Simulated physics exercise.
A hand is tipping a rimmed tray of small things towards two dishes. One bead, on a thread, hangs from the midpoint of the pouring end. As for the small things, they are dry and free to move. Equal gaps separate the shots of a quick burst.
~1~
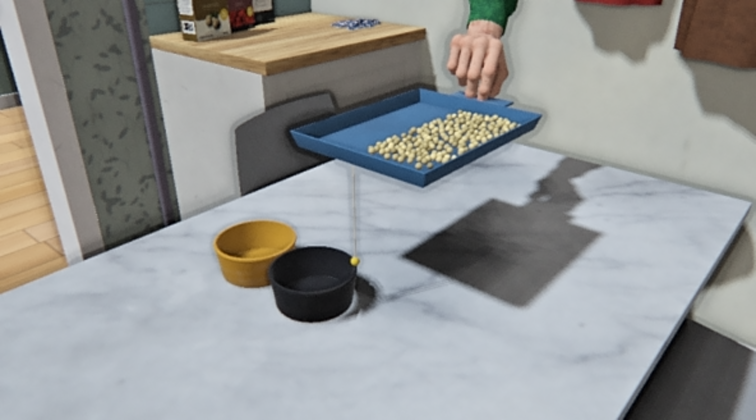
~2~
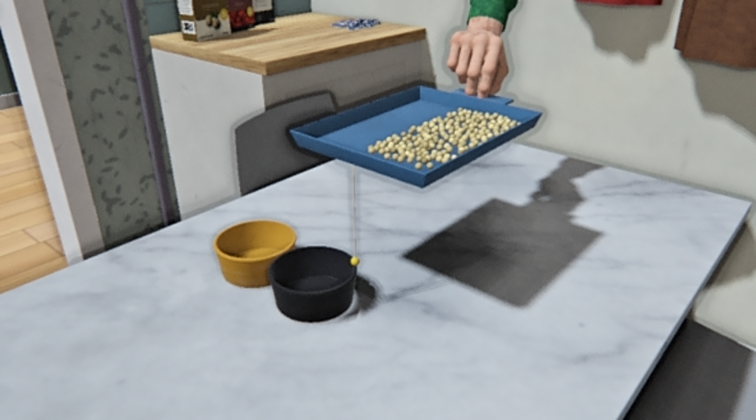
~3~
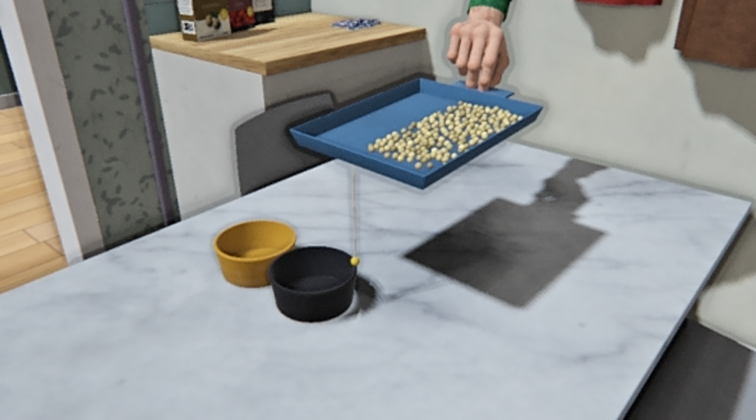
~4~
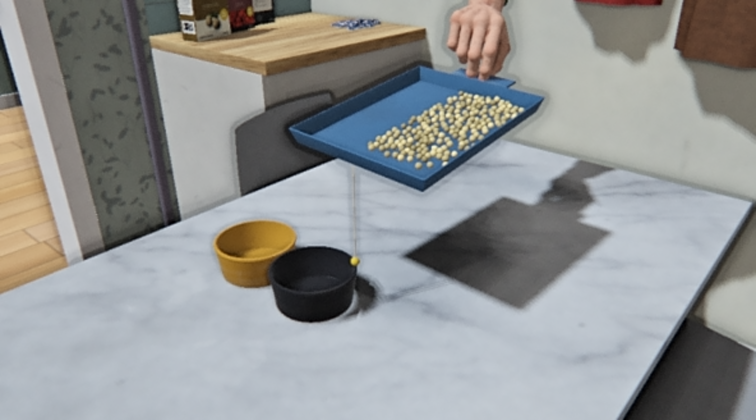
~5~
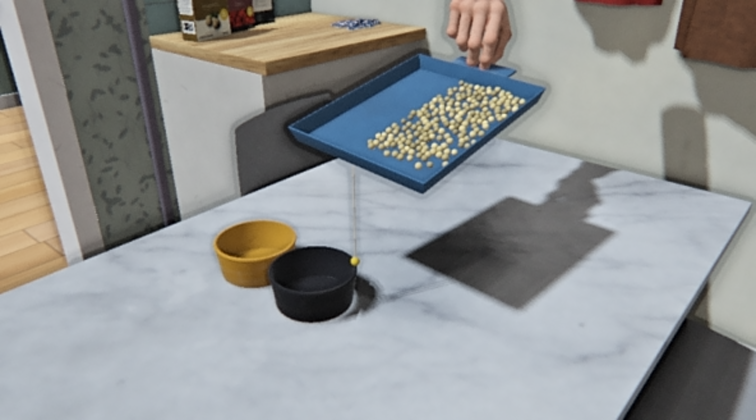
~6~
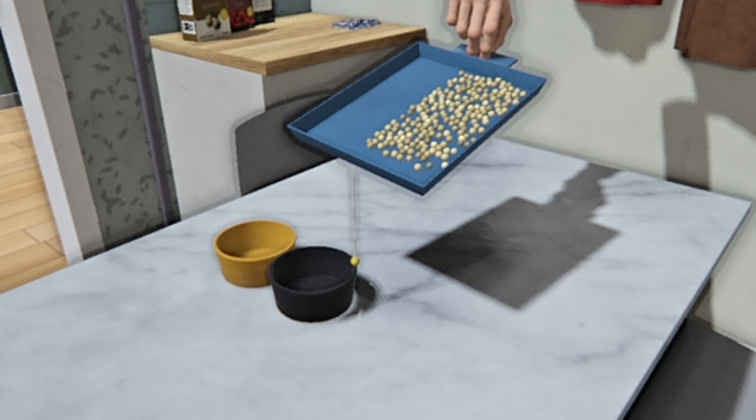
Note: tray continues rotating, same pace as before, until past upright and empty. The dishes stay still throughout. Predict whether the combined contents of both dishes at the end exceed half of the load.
The combined contents fall short of half.
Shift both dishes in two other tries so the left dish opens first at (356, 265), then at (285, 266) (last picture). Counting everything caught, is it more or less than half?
Placing 1: A majority of it. Placing 2: A minority of it.
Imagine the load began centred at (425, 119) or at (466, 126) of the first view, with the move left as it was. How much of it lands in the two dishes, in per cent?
It would be about 0 per cent for the first and about 0 per cent for the second.
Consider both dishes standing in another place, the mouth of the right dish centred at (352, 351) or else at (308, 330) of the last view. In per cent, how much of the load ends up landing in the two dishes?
It comes to roughly 10 per cent in one try and roughly 0 per cent in the next.
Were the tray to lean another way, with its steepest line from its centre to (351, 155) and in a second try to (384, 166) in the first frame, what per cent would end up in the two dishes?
First some 80, then 0 per cent.
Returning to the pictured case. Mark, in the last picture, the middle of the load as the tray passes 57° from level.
The middle of the pieces sits at roughly (412, 170).
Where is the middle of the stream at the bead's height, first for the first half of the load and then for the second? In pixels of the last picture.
(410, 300), then (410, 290).
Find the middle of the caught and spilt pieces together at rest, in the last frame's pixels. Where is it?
Centre at rest: Close to (402, 354).
Soon after the last picture, tray tipped steeply; nearly all on the tray; a stray few in the air.
A little later, tray tipped right over; about a quarter on the tray; about a third outside both; about a third in the air.
Later still, tray tipped past a quarter turn; all outside both.
At rest, tray tipped past a quarter turn; none in the right dish; none in the left dish; all outside both.
